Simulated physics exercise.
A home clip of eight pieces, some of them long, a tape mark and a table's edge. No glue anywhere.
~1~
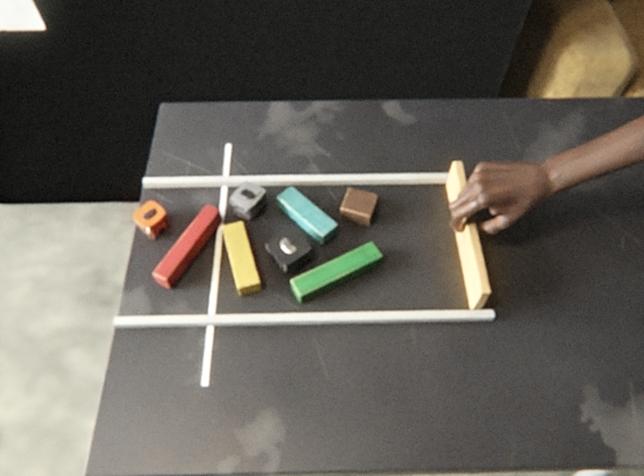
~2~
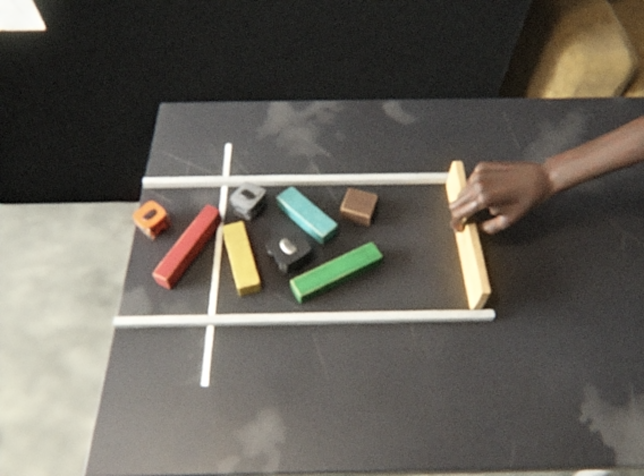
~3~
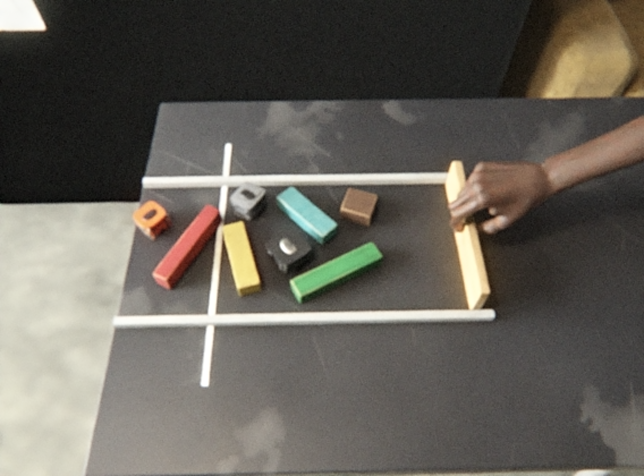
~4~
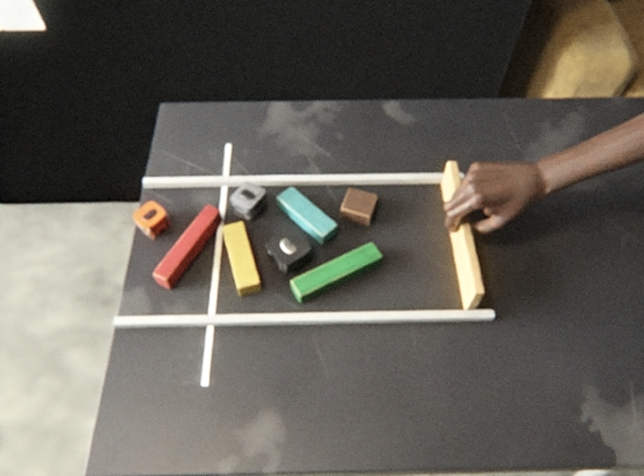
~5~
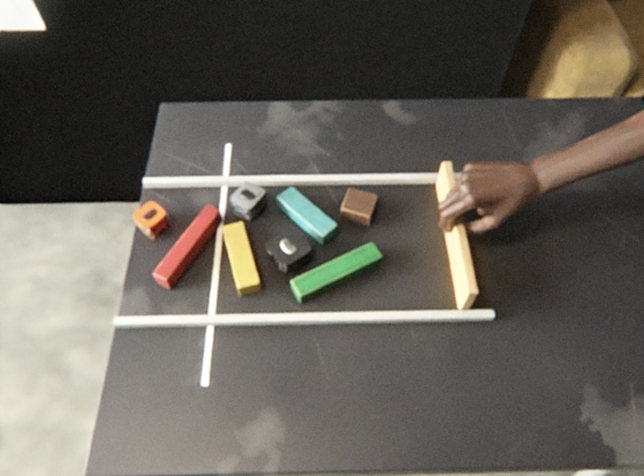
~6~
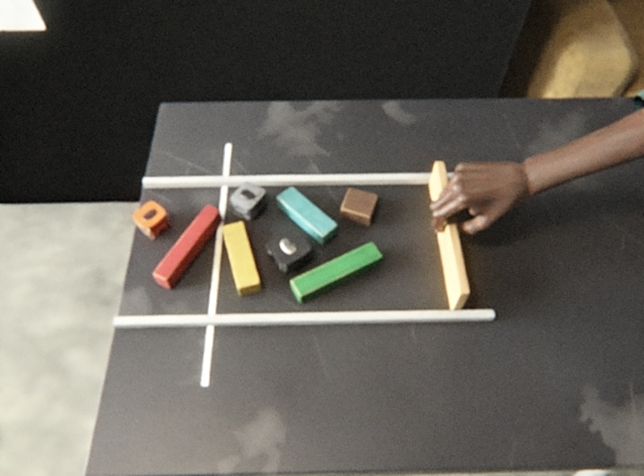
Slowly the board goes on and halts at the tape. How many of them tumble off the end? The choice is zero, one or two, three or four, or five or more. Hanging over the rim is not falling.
The number that fall off is one or two.
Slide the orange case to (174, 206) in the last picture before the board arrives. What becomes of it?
From there it is kept.
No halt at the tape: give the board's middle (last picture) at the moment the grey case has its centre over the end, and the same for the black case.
For the grey case at (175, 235), for the black case at (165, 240).
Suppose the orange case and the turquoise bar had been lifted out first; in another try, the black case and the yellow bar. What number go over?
First 0, then 0.
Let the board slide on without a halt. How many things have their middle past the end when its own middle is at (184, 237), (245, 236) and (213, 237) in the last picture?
Place by place, 3, 0 and 2.
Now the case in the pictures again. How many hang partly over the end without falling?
The number is 2.
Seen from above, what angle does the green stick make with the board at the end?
About 55°.
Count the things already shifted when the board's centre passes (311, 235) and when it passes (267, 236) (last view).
By then 6, and 7.
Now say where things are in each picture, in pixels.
The first frame shows orange case (152, 220); red stick (189, 245); yellow bar (241, 258); board (466, 232); tape (219, 247).
The second frame shows red stick (190, 246); black case (290, 252).
The third frame shows yellow bar (241, 258); brown block (359, 207).
The fourth frame shows orange case (152, 220); board (461, 233).
The fifth frame shows red stick (190, 246); turquoise bar (307, 215).
The sixth frame shows orange case (152, 220); red stick (190, 246); yellow bar (241, 258); board (447, 233); tape (219, 247).
Soon after, none off yet; orange case at rest near (152, 220); red stick at rest near (190, 246); yellow bar at rest near (241, 258).
At rest, the number that fall off is one or two; fallen, orange case.
